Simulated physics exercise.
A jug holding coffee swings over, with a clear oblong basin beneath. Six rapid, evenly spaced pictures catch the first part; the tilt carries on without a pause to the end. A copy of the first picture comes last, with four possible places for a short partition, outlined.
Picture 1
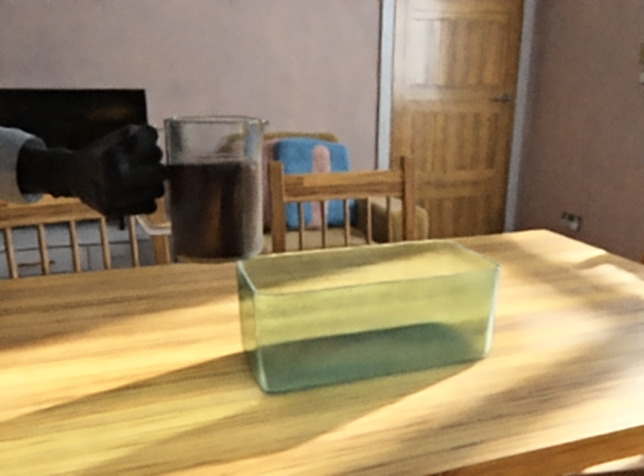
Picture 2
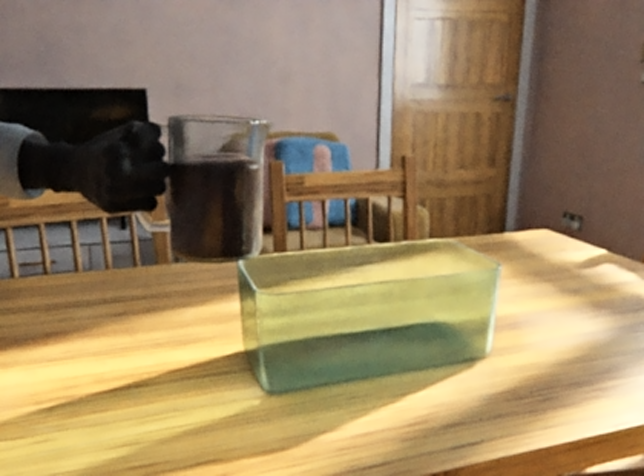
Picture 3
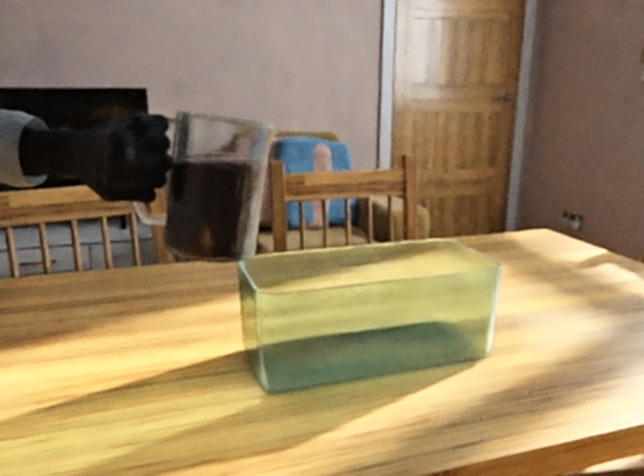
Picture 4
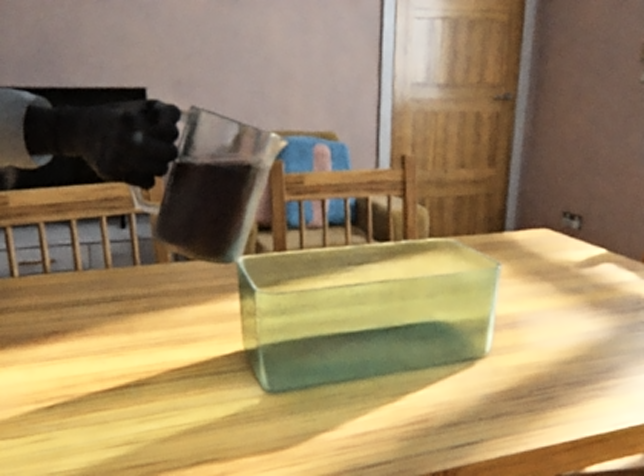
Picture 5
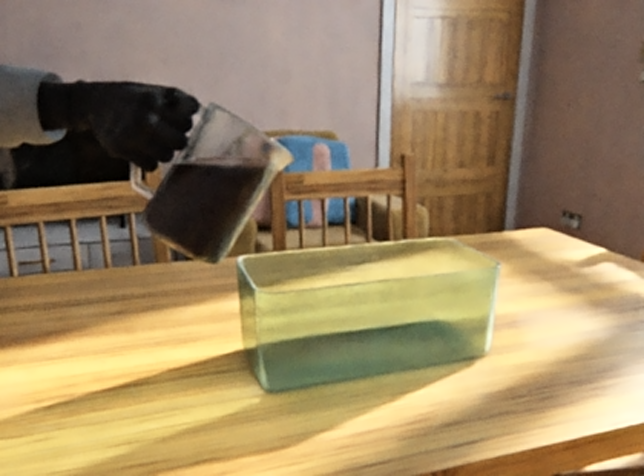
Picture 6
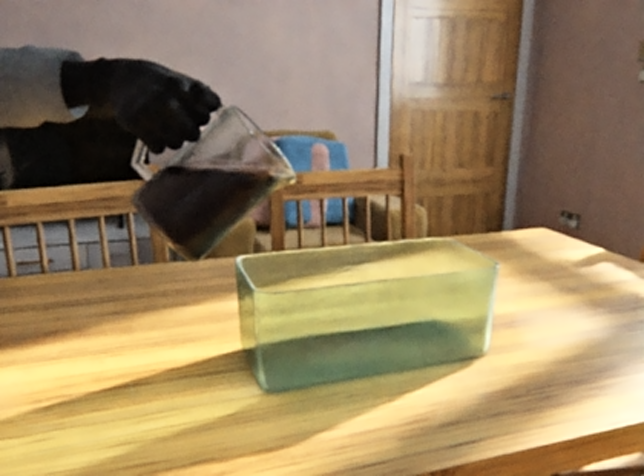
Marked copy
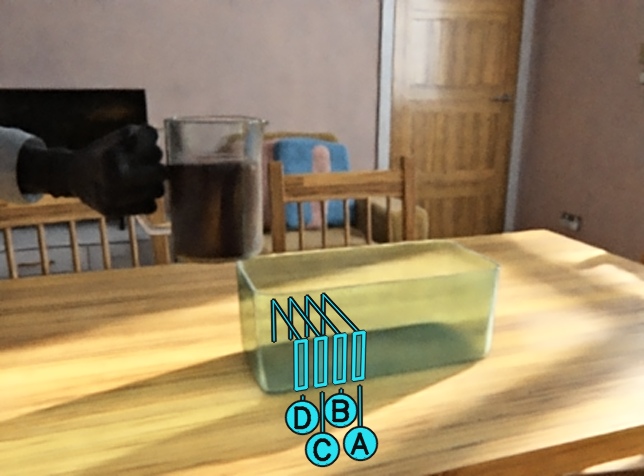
On a wooden table indoors sat a clear oblong basin, and above its left end a dark-gloved hand held a glass jug of dark liquid upright, then steadily tilted it to the right.
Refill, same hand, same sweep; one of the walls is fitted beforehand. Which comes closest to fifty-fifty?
Position B does it best.
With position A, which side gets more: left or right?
The left one.
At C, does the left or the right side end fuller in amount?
More ends on the right.
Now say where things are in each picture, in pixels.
Upright, lip at (266, 121); basin from (259, 393) to (487, 355); nothing has left yet.
Tipped about 2°, lip at (270, 123); nothing has left yet.
Tipped about 9°, lip at (277, 129); nothing has left yet.
Tipped about 20°, lip at (285, 141); nothing has left yet.
Tipped about 34°, lip at (292, 159); nothing has left yet.
Tipped about 50°, lip at (294, 180); nothing has left yet.
On the marked copy, A at (359, 386); B at (341, 389); C at (322, 392); D at (302, 396).
With A, about 83 % ends left of the wall and 14 % right of it; 3 % is lost outside.
With B, about 47 % ends left of the wall and 52 % right of it.
With C, about 21 % ends left of the wall and 78 % right of it.
With D, about 4 % ends left of the wall and 95 % right of it.
